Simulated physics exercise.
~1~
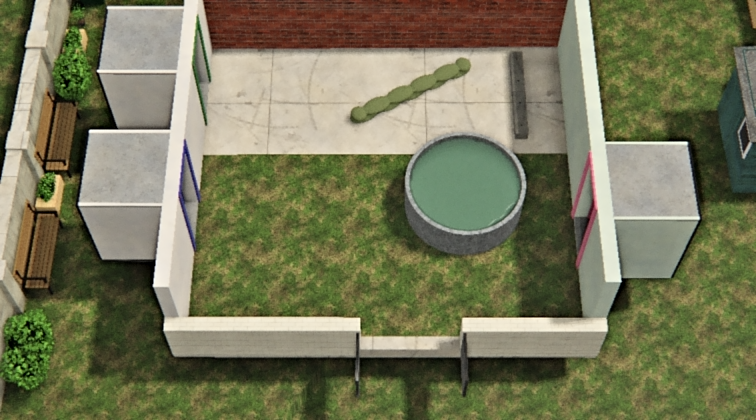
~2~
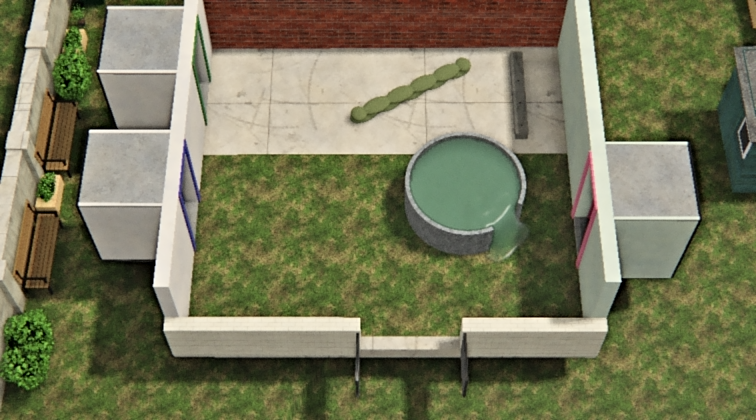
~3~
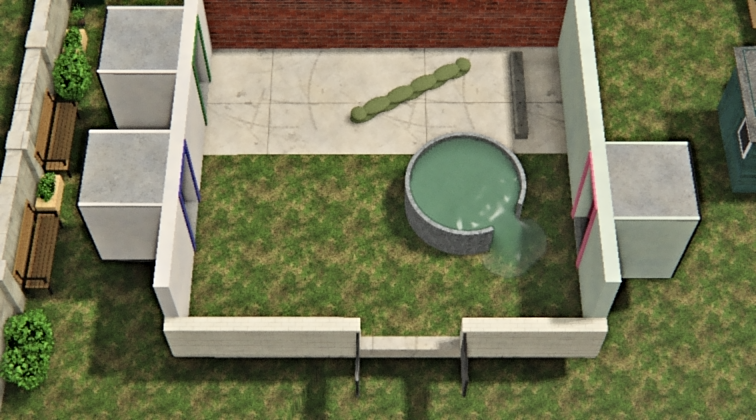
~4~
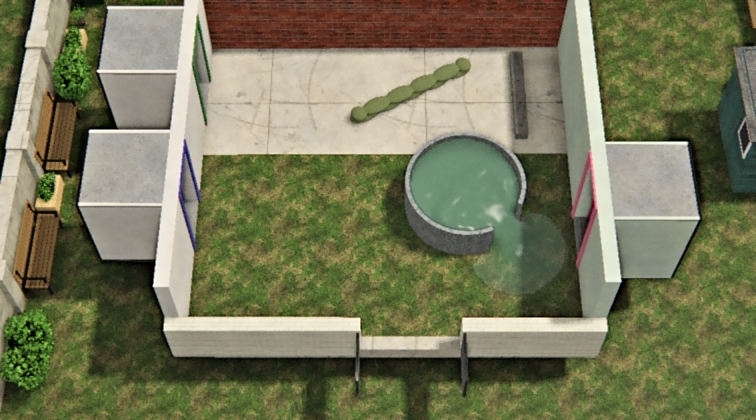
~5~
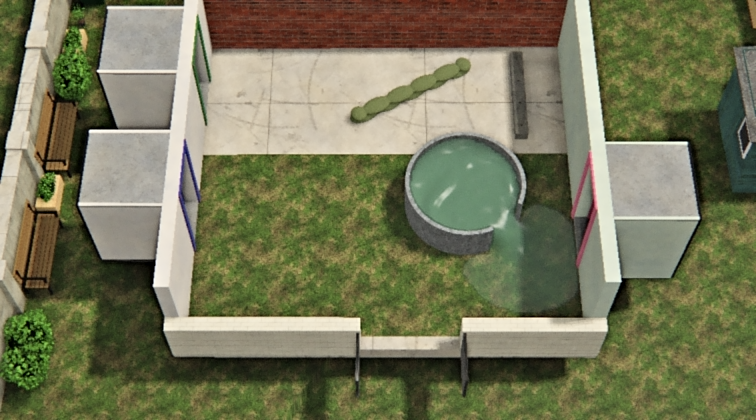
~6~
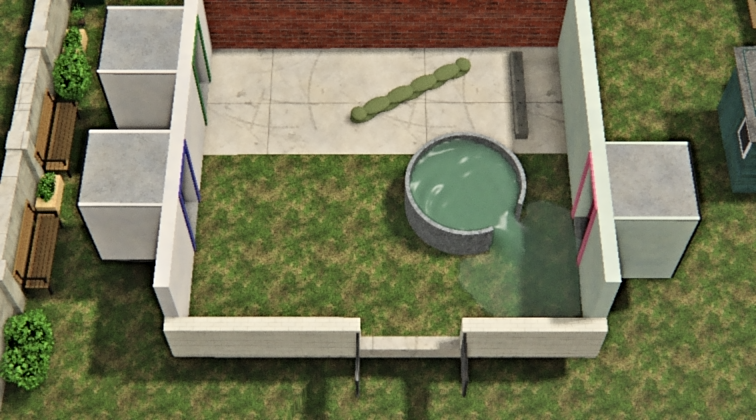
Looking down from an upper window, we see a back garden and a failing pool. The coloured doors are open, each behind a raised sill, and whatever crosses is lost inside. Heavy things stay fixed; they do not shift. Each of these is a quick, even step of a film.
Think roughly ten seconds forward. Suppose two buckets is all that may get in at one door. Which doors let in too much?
The green door gets two buckets or fewer. The pink door gets over two buckets. The blue door gets two buckets or fewer.
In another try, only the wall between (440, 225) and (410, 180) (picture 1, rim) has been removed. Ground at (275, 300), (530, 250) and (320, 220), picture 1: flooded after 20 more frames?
Going through them, the first would be submerged, the next still bare and the last submerged.
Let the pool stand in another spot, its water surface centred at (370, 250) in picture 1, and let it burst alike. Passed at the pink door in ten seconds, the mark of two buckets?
In turn, I'd say the pink door doesn't reach it.
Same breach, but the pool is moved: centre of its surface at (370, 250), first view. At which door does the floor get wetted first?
The door meant here is the one in pink.
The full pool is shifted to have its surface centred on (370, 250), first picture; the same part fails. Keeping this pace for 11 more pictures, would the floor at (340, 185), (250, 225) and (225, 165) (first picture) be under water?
In order, the three spots end up untouched, untouched and untouched.
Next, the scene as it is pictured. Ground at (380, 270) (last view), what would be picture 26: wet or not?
By then I'd expect it to be inundated.
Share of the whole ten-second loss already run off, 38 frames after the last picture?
I get 70 percent.
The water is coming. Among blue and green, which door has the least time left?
That's the door marked blue.
A moment on, water covers 10 % of the floor; the green door not reached, the pink door over two buckets in, the blue door not reached.
Next, water covers 15 % of the floor; the green door not reached, the pink door far over two buckets in, the blue door not reached.
Then, water covers 25 % of the floor; the green door not reached, the pink door far over two buckets in, the blue door not reached.
Later, water covers 45 % of the floor; the green door not reached, the pink door far over two buckets in, the blue door not reached.
In the end, water covers 65 % of the floor; the green door not reached, the pink door far over two buckets in, the blue door wet at the sill, nothing in.
